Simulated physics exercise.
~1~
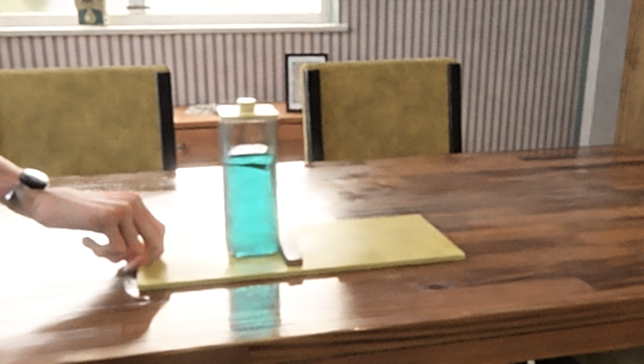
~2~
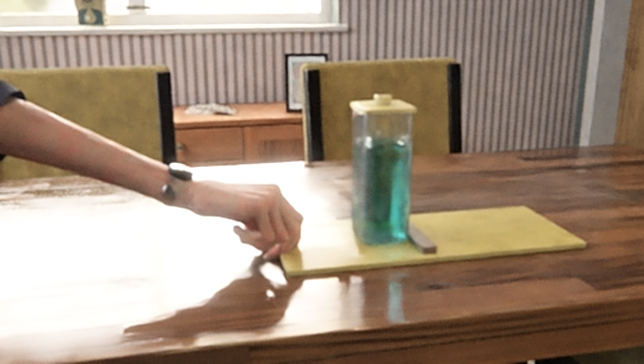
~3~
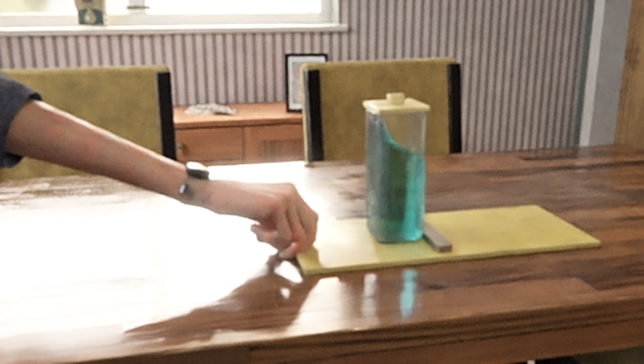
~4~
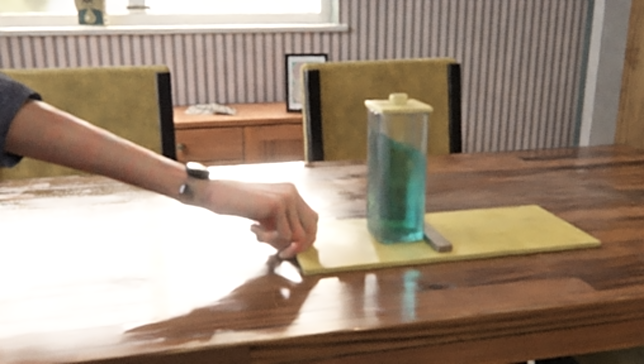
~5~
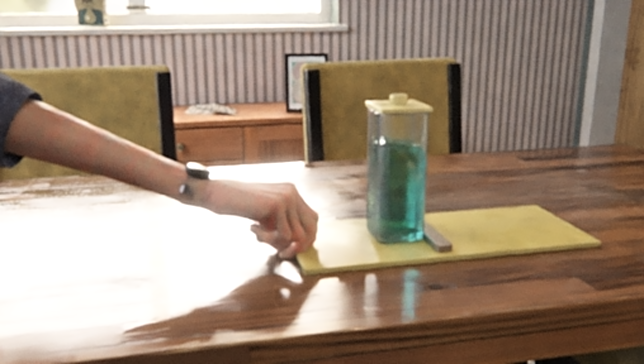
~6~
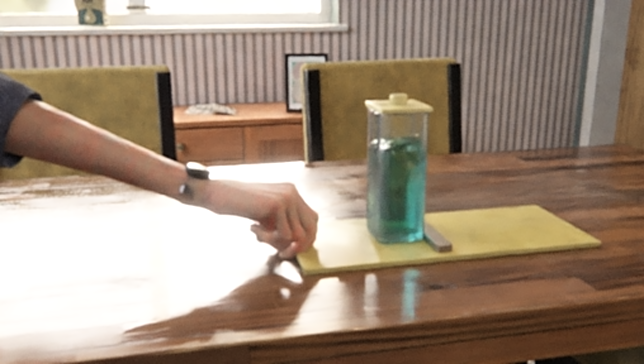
A yellow board carrying a canister of teal liquid slides right by hand and stops, canister upright.
